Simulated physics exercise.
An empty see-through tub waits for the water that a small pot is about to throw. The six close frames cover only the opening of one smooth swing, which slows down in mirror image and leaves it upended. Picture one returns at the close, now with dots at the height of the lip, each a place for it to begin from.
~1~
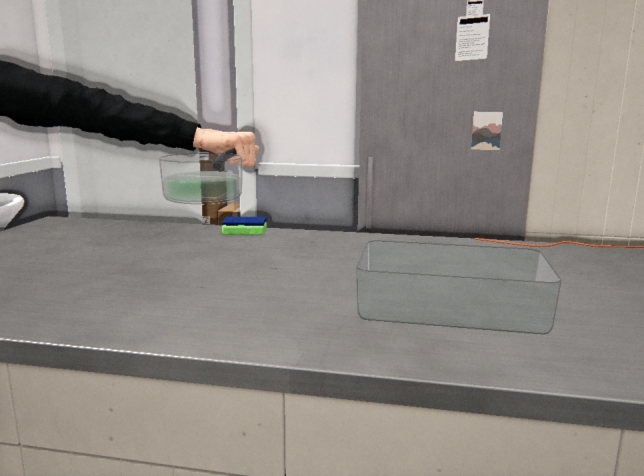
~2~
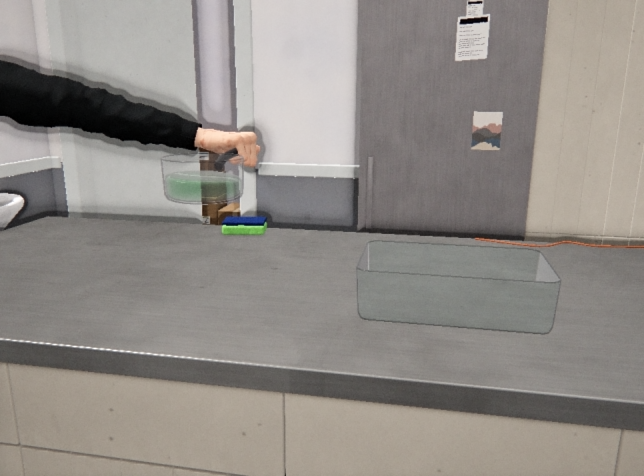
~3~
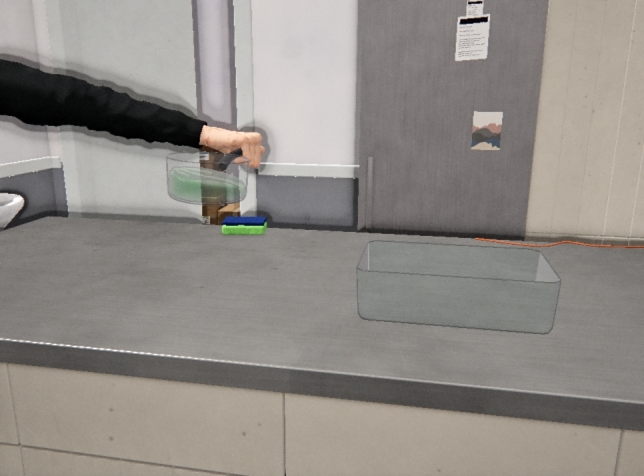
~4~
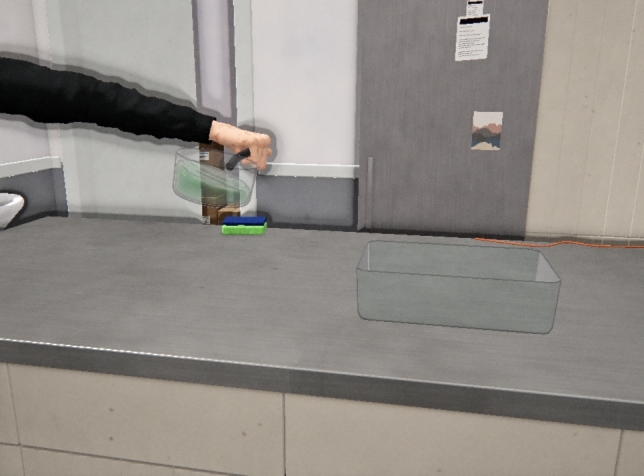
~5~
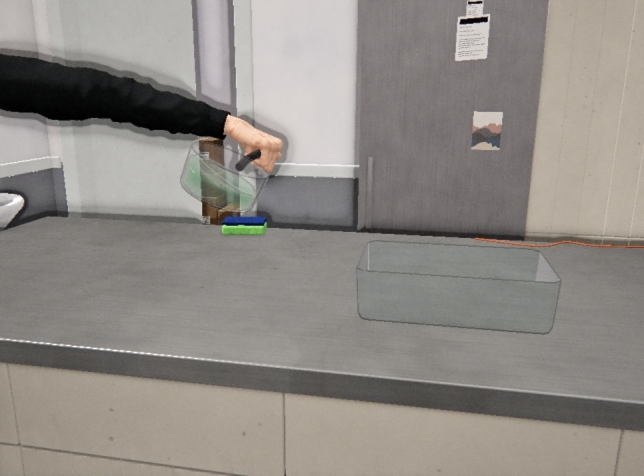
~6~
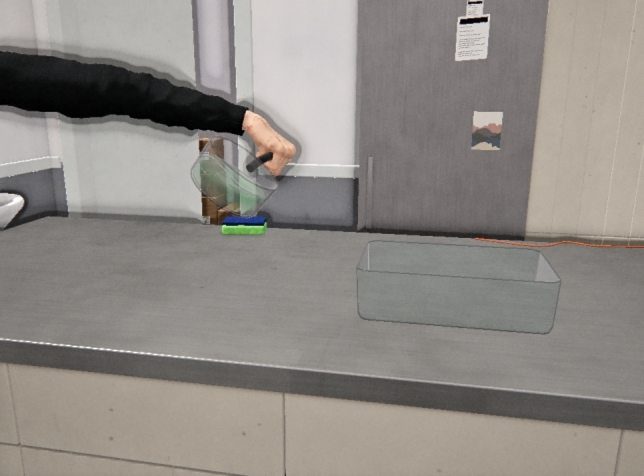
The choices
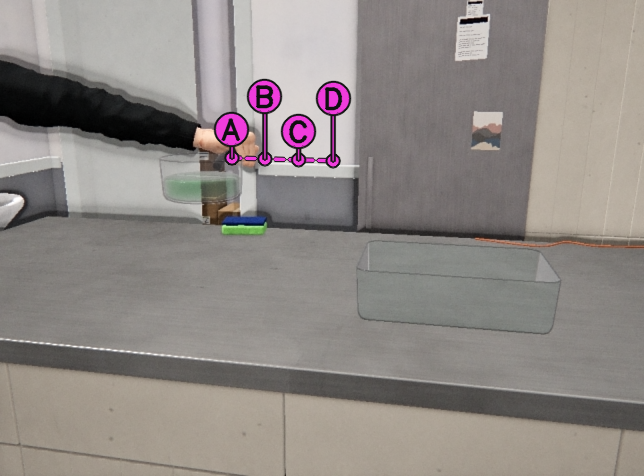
At the start, a black-sleeved arm reaches in from the left, holding a small clear pot of greenish liquid upright above a gray counter, with an empty see-through tub to the right. The hand then shifts slightly right and tilts the pot, slowly at first and then more steeply.
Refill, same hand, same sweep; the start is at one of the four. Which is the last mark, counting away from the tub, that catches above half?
Dot B just does it.
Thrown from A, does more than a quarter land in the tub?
No, it does not.
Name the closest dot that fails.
The answer is A.
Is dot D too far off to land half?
No, not at all.
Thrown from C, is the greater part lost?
No.
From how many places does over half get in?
Three.
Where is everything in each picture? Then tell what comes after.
Upright, lip at (238, 158); tub from (357, 317) to (552, 333); nothing has left yet.
Upright, lip at (240, 158); nothing has left yet.
Tipped about 4°, lip at (246, 161); nothing has left yet.
Tipped about 12°, lip at (255, 167); nothing has left yet.
Tipped about 24°, lip at (266, 177); nothing has left yet.
Tipped about 39°, lip at (276, 188); nothing has left yet.
On the marked copy, A at (231, 157); B at (264, 158); C at (298, 159); D at (333, 160).
With A, about 9 % lands in the tub, 87 % falls short and 4 % goes beside or beyond.
With B, about 85 % lands in the tub, 6 % falls short and 9 % goes beside or beyond.
With C, about 86 % lands in the tub, 2 % falls short and 13 % goes beside or beyond.
With D, about 74 % lands in the tub, 2 % falls short and 24 % goes beside or beyond.
